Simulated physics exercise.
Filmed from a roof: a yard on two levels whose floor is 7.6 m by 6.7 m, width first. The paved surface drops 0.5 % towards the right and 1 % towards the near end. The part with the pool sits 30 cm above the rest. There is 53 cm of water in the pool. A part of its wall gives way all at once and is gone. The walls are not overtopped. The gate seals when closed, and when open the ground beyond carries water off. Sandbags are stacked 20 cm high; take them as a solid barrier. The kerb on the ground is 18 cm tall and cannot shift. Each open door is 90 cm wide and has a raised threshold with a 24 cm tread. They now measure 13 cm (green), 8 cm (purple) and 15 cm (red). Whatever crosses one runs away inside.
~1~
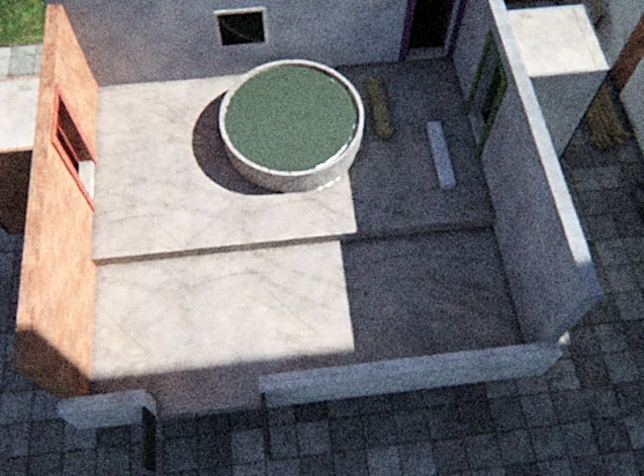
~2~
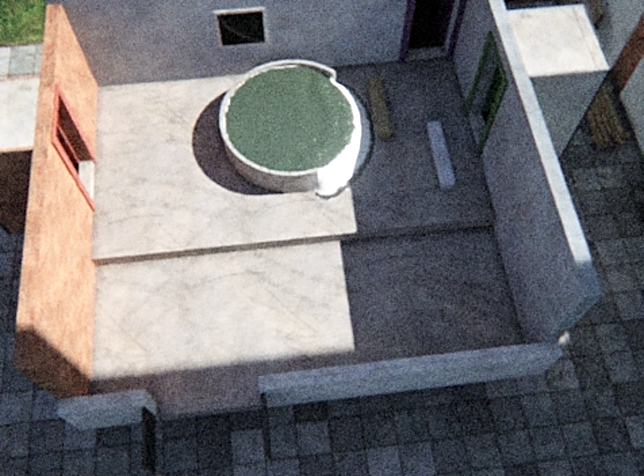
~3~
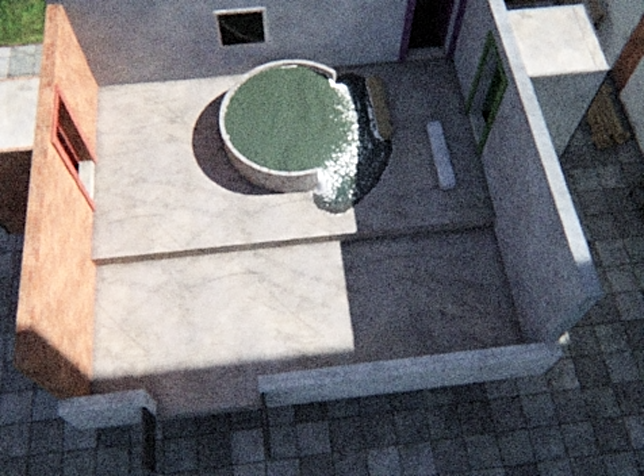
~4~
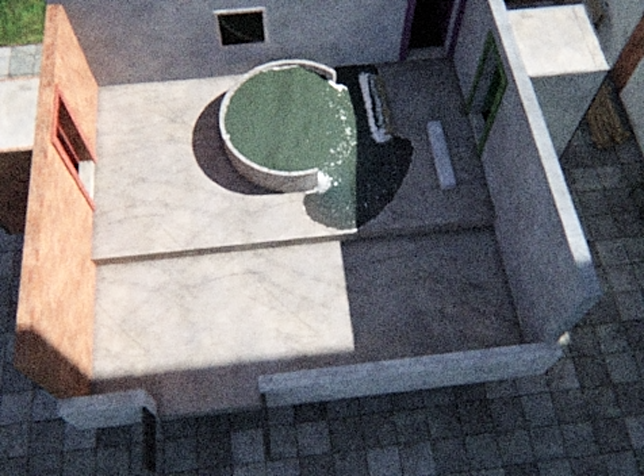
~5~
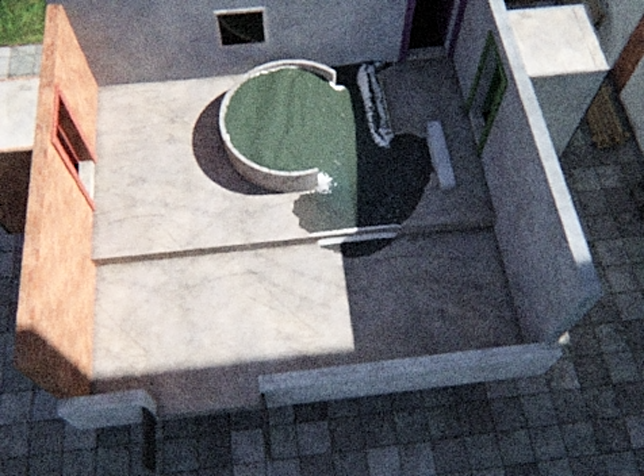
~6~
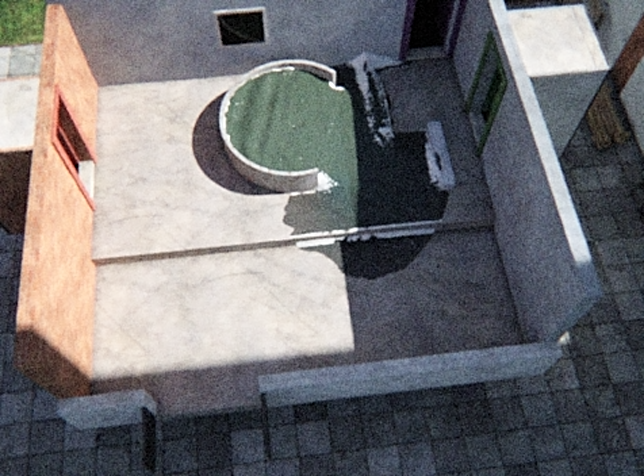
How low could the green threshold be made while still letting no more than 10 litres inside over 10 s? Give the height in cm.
It would have to be roughly 7.5 cm high.
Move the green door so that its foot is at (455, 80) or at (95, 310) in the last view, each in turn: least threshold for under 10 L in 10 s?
About 16 and 9.5 cm.
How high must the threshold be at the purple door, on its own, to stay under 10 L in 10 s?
Roughly 14.0 cm at purple.
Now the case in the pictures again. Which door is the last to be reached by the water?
It is the red one.
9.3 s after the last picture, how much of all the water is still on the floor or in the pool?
Some 94 per cent remains.
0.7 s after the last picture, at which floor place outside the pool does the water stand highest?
Around (373, 126).
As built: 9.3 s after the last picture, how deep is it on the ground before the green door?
Roughly 5.0 cm deep.
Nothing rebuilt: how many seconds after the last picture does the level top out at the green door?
At about 1.8 s.
Then, 0.7 s after the last picture water covers 35 % of the floor, deepest (37 cm) near (373, 126); it has not reached the green door.
Then, 2.3 s after the last picture water covers 45 % of the floor, deepest (42 cm) near (518, 359); 8 cm at the green door, 0 litres in over its 13 cm threshold.
Then, 9.3 s after the last picture water covers 75 % of the floor, deepest (14 cm) near (528, 358); 5 cm at the green door, 0 litres in over its 13 cm threshold.
At the green door as built, the water peaked near 10 cm, 1.9 s after the last picture.
With a threshold of 6 cm, 18 litres would have come in within the 10 s; with 9.5 cm, 3 litres. So under 10 litres takes about 7.5 cm.
